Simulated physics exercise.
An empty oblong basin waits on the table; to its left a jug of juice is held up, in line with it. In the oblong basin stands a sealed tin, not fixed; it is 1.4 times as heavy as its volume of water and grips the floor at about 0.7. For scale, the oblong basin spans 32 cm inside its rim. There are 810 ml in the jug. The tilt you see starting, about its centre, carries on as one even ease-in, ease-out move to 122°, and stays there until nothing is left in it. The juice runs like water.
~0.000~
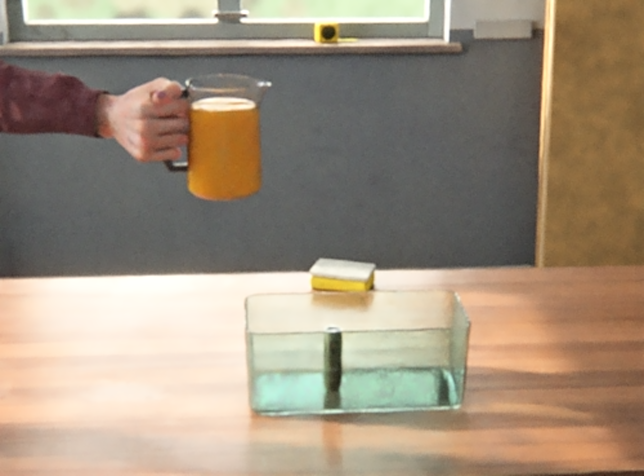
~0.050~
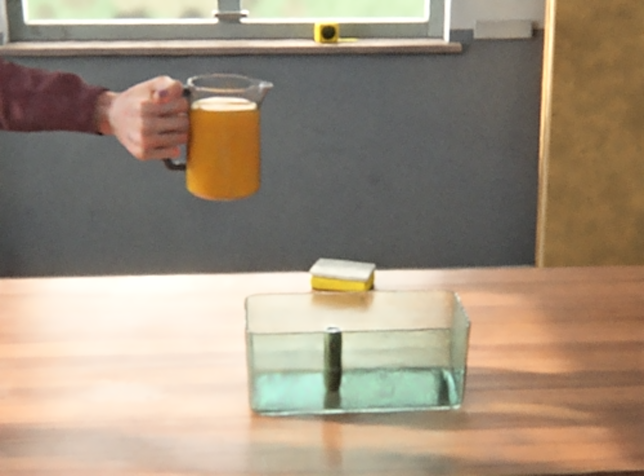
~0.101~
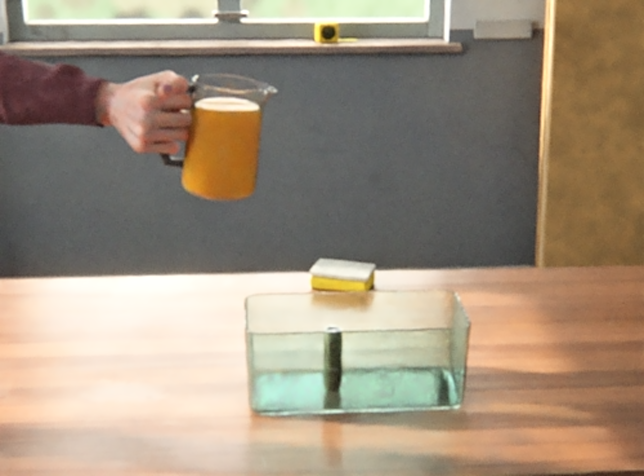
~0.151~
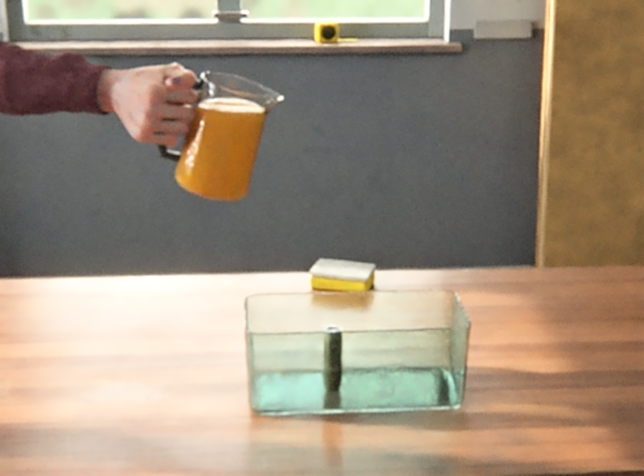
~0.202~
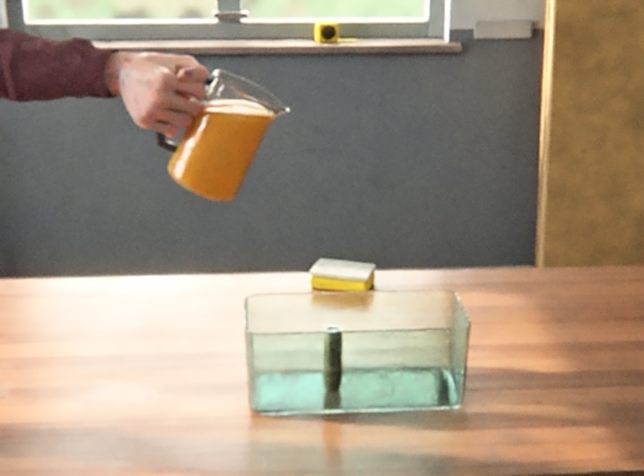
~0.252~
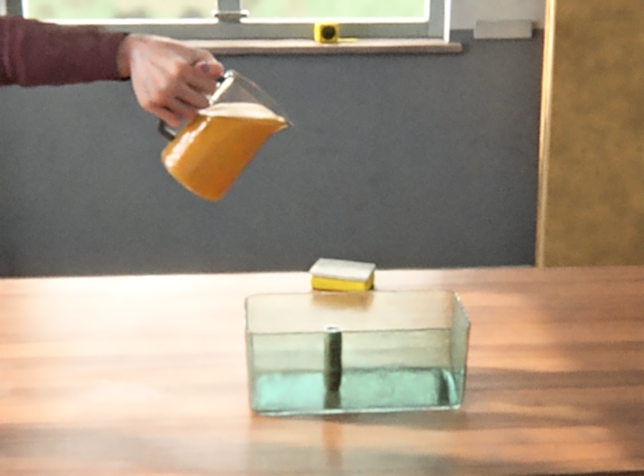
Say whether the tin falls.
The tin remains upright.
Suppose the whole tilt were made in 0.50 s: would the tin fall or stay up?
Then it keeps standing.
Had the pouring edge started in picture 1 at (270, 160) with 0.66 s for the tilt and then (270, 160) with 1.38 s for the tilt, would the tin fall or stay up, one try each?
First it topples; then it goes over.
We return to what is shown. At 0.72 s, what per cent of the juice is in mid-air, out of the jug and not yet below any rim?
About 36 per cent.
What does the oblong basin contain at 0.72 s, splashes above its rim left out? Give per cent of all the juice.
Some 54 per cent.
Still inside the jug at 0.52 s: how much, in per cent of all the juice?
Some 62 per cent.
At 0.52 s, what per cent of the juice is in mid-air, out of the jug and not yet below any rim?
About 34 per cent.
After 0.52 s the tilt is 110° and 63 per cent is still to pour; the tin stands where it began.
After 0.72 s the tilt is 122° and 12 per cent is still to pour; the tin stands where it began.
After 0.93 s the tilt is 122° and 0 per cent is still to pour; the tin stands where it began.
After 1.16 s the tilt is 122° and 0 per cent is still to pour; the tin stands where it began.
In the end the tin stands where it began.
